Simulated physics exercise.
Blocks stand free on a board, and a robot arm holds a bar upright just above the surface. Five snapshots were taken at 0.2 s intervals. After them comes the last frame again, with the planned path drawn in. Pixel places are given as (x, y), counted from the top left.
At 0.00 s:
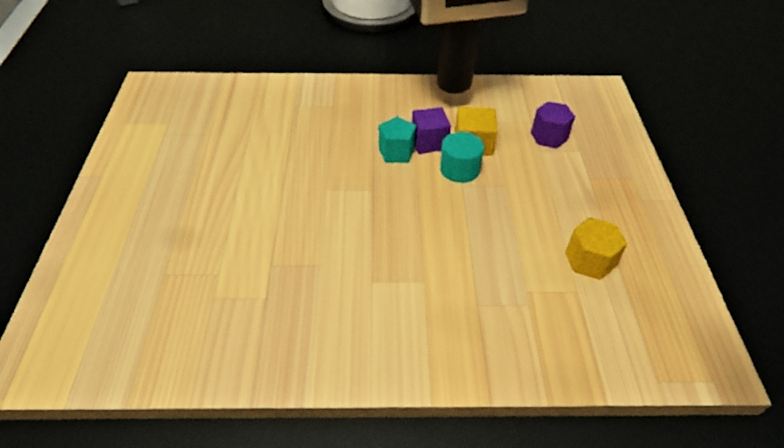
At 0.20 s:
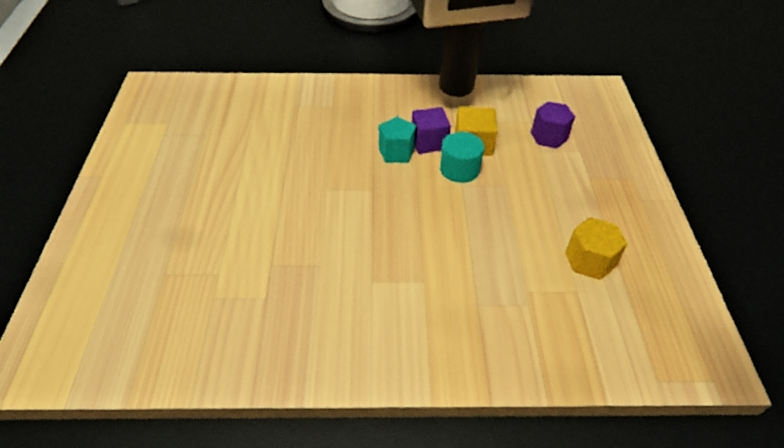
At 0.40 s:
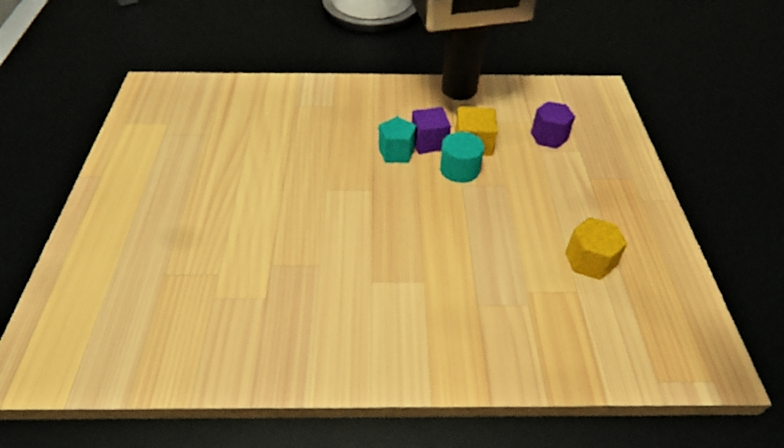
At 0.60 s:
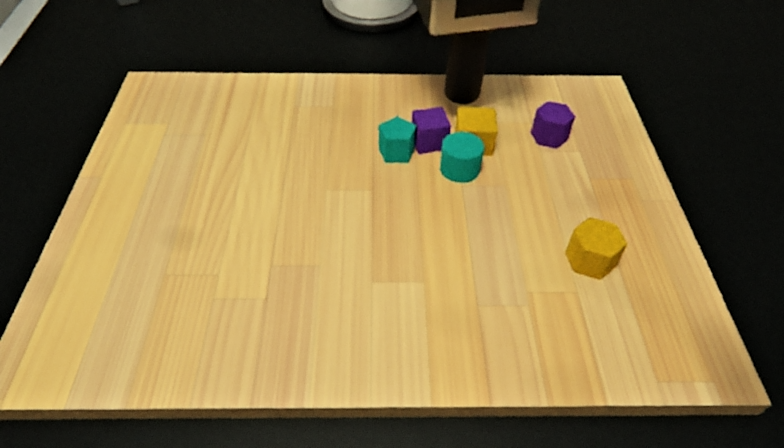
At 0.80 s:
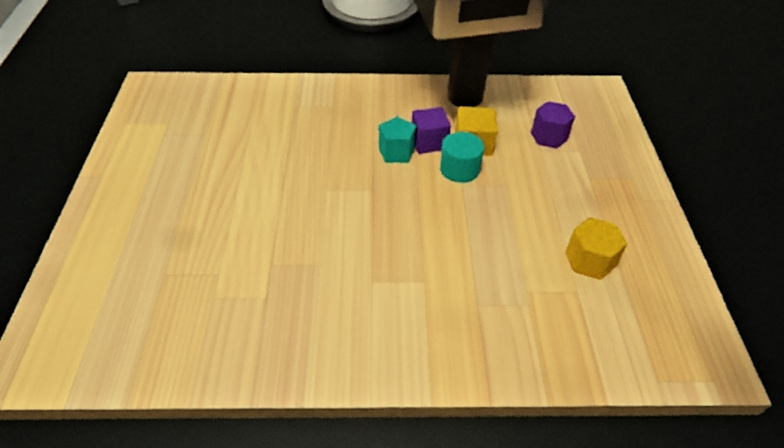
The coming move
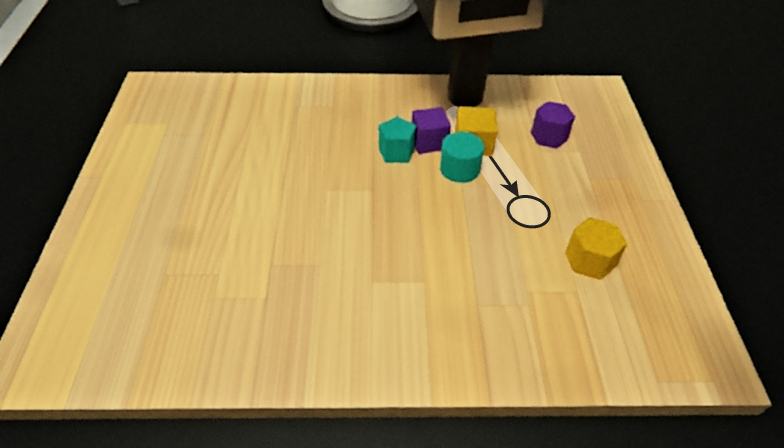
A dark upright bar held by a robot arm drifts slightly right and toward the viewer near the far edge of a pale wooden board, seen from above at an angle. Near it sit a turquoise block, a purple block, a yellow block and a turquoise cylinder, with another purple block to the right and a larger-looking yellow one nearer. The blocks and the camera stay still.
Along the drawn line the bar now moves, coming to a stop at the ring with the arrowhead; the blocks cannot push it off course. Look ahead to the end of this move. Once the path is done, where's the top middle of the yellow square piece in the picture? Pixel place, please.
It should be at about (501, 210).
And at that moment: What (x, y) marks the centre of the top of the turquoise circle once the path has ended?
The middle of its top is at (454, 196).
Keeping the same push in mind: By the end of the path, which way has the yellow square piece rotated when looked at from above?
I'd predict that, seen from above, the yellow square piece rotates clockwise.
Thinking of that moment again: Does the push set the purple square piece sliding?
Final answer: No.
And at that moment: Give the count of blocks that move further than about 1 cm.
Two blocks shift.
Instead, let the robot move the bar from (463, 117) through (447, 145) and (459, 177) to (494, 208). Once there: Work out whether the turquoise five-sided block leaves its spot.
By the last moment of the path, the turquoise five-sided block has shifted.
Drawn move, in a line from (463, 117) to (529, 211).
The first path, step by step. One third of the way, bar (486, 127); turquoise circle (463, 171); yellow square piece (491, 148), turned 20° clockwise.
Two thirds of the way, bar (508, 159); turquoise circle (456, 193); yellow square piece (501, 184), turned 50° clockwise.
At the end, bar (534, 194); purple square piece still; turquoise circle (454, 196); yellow square piece (501, 210), turned 105° clockwise.
